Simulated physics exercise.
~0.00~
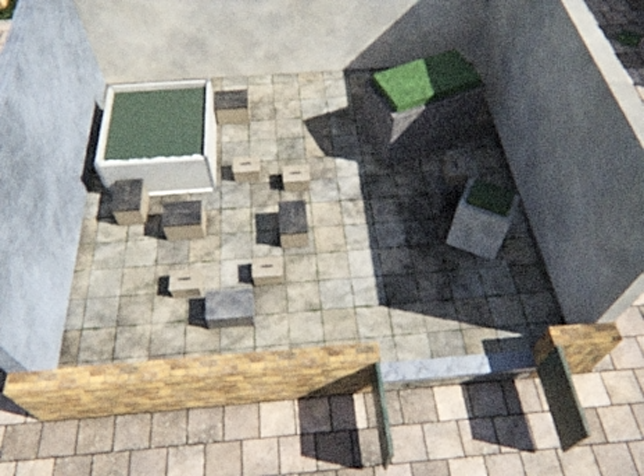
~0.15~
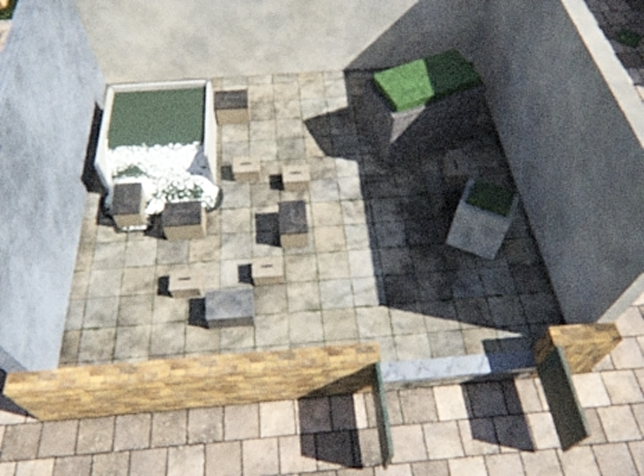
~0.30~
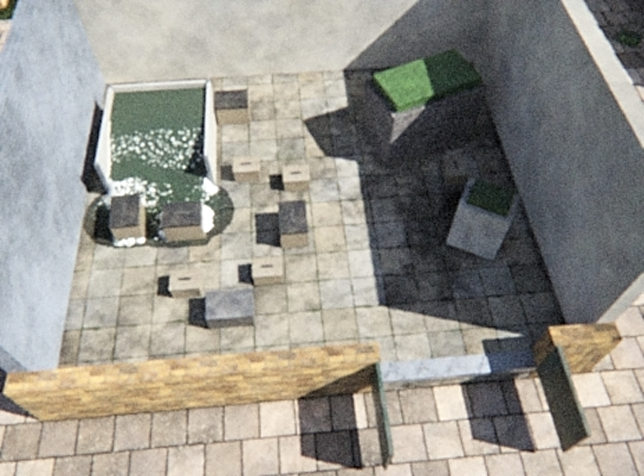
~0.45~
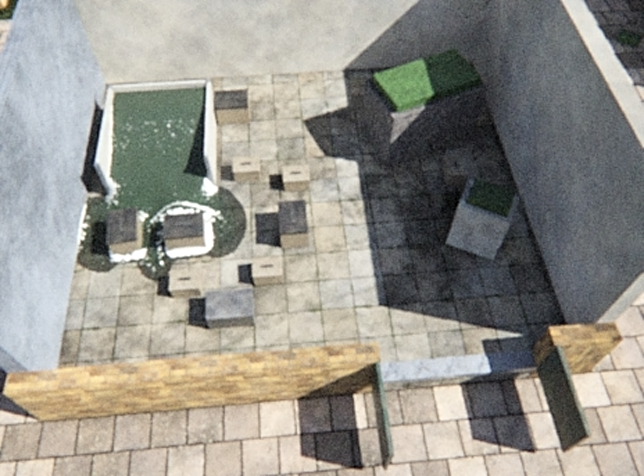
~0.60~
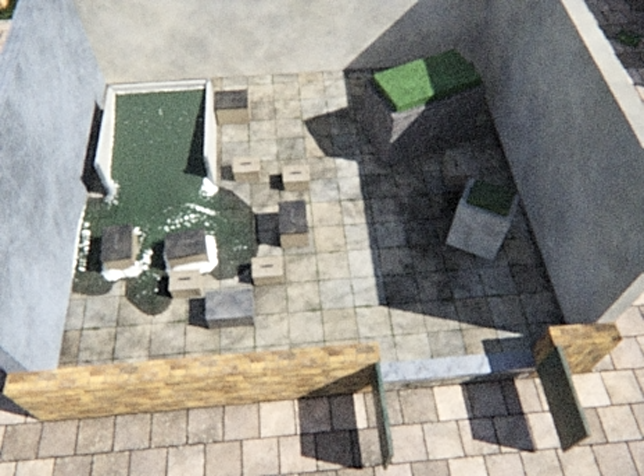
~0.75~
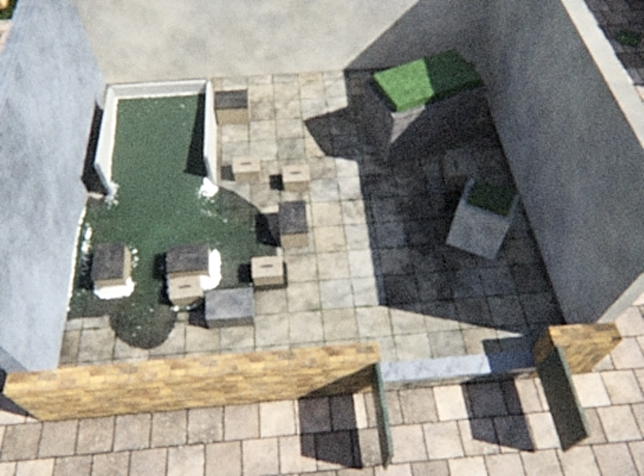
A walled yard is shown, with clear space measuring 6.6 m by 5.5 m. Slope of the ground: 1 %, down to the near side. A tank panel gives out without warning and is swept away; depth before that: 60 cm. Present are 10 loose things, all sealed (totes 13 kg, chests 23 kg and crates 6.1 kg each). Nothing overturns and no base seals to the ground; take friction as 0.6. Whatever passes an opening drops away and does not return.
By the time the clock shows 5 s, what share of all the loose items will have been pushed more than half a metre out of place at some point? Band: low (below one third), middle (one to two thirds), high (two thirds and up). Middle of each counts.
Middle.
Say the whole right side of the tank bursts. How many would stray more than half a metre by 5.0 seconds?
Then it comes to 3 of them.
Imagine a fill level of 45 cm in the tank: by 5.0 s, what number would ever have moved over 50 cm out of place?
The count would be 5.
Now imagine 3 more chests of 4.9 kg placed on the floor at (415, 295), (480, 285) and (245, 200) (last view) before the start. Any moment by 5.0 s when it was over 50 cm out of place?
Respectively: Tops it; tops it; doesn't reach it.
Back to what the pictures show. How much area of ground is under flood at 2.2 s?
Some 15 m2 of it.
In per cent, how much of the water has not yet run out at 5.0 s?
94 %.
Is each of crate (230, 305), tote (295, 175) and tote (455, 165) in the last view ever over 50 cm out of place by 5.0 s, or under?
Well, in that order it's topping it, not reaching it, not reaching it.
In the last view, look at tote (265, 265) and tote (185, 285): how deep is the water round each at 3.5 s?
Roughly 5 and 13 cm.
After 1.1 s 3 of 10 are over 50 cm from their spots; 0 afloat.
After 2.2 s 5 of 10 are over 50 cm from their spots; 4 afloat.
After 3.5 s 5 of 10 are over 50 cm from their spots; 4 afloat.
After 5.0 s 5 of 10 are over 50 cm from their spots, and 5 have been at some point; 1 afloat.
